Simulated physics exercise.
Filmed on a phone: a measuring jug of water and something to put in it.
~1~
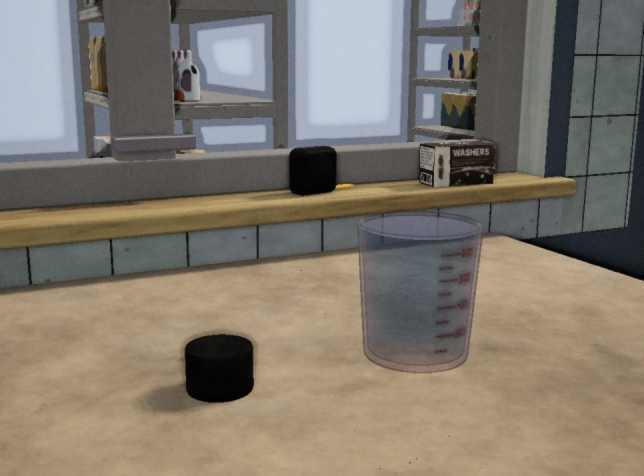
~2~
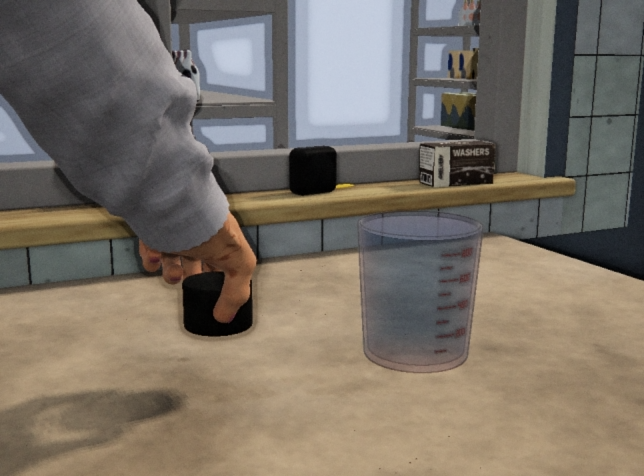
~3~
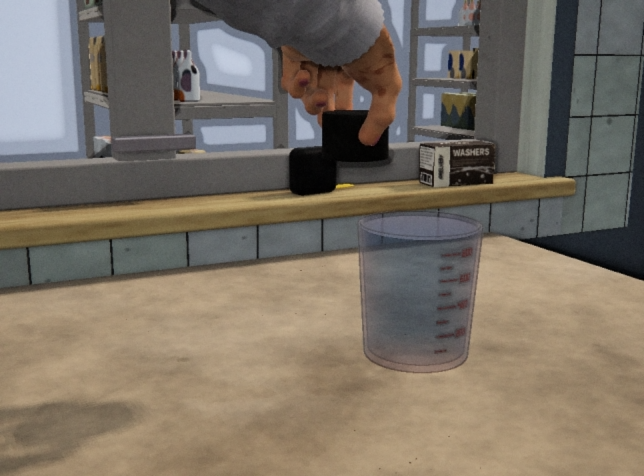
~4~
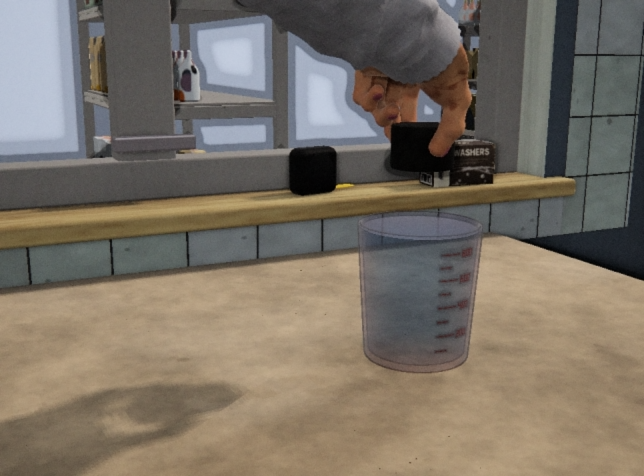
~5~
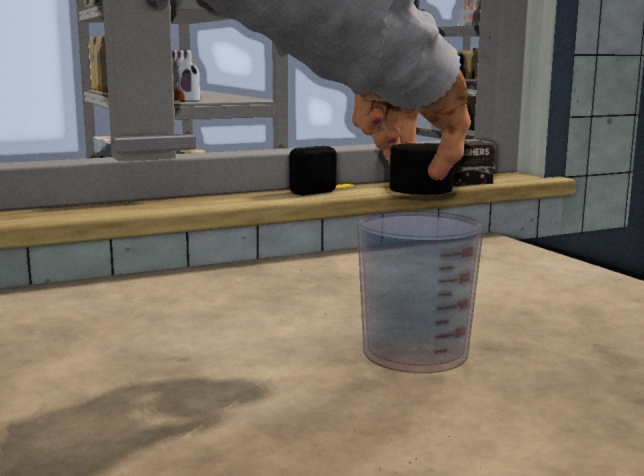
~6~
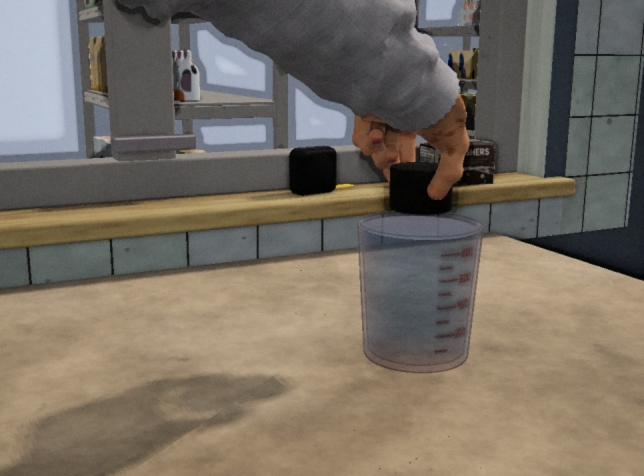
A hand lifts a black cylinder off the counter and lowers it above a measuring jug.
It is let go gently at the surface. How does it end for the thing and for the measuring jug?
It sinks, and the measuring jug runs over.
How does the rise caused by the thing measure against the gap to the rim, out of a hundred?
Close to 220 %.
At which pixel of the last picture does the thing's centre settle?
Close to (416, 327).
Next, the iron weight enters the water; the measuring jug is full to the brim.
After that, the iron weight goes on down; the measuring jug is full to the brim; it has run over.
Finally, the iron weight has sunk; the measuring jug is full to the brim; it has run over.
